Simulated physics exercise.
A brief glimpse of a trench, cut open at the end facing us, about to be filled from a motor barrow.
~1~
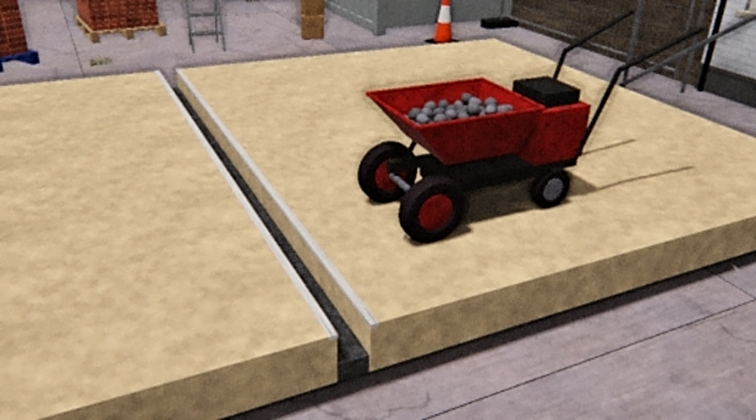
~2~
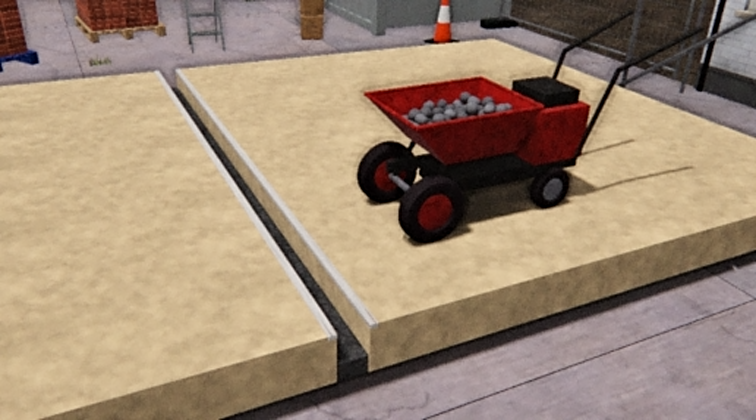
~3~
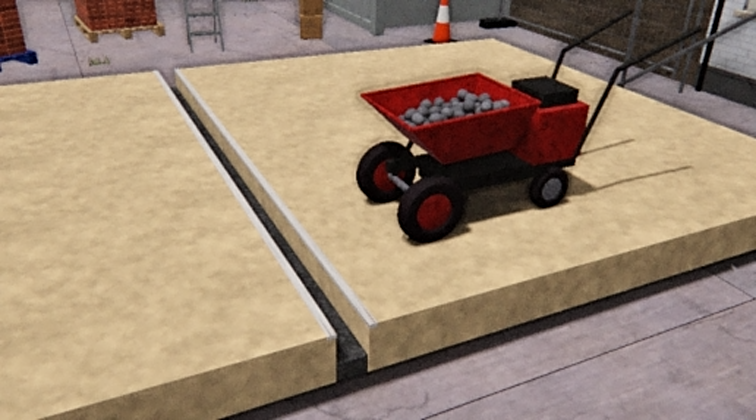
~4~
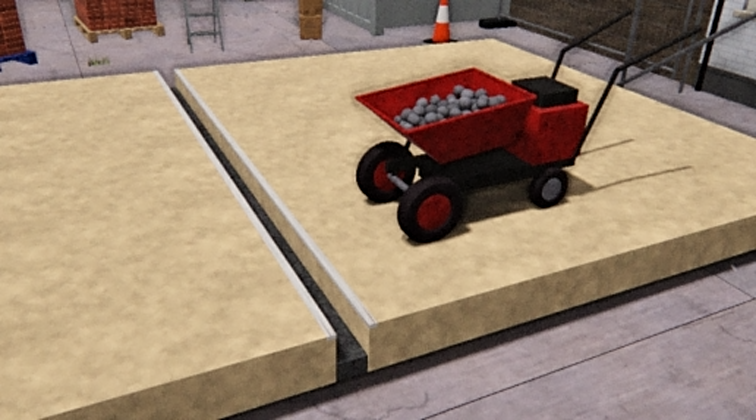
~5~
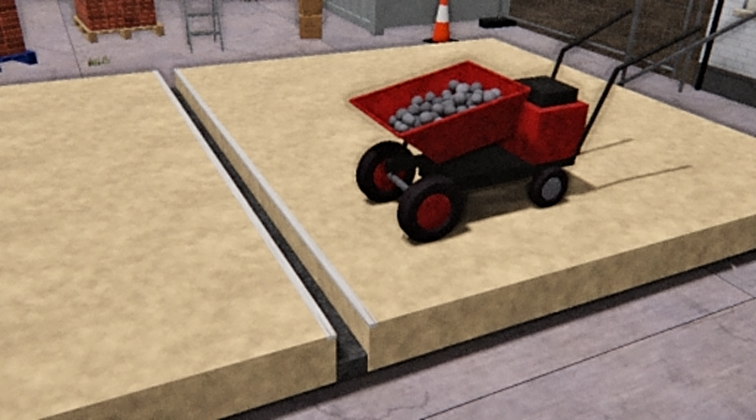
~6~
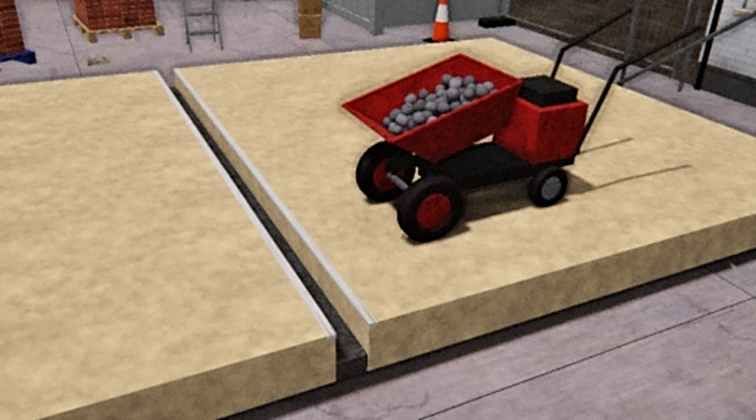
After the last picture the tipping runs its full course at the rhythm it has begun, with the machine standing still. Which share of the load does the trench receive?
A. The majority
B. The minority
A, the majority.
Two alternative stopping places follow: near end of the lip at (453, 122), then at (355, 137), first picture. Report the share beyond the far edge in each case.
Roughly 10 and 100 percent respectively.
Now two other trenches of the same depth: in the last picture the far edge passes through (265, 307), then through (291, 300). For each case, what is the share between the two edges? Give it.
100 % then 90 %, roughly.
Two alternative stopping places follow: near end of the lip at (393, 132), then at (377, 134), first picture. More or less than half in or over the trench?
To start, the lesser share; after that, the lesser share.
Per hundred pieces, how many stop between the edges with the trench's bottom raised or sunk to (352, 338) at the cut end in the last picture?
Estimated share: Approx. 40 per cent.
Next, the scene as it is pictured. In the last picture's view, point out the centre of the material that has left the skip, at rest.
Around (283, 247).
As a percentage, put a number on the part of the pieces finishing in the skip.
About 0 per cent.
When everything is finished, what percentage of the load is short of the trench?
Around 0 %.
Soon, skip tipped steeply; all in the skip.
A while on, skip tipped steeply; most in the skip; a small part short of the trench; a small part in or heaped over the trench; a small part falling.
Towards the end, skip tipped right over; a stray few short of the trench; about two thirds in or heaped over the trench; about a third beyond it.
Finally, skip tipped right over; a stray few short of the trench; about two thirds in or heaped over the trench; about a third beyond it.
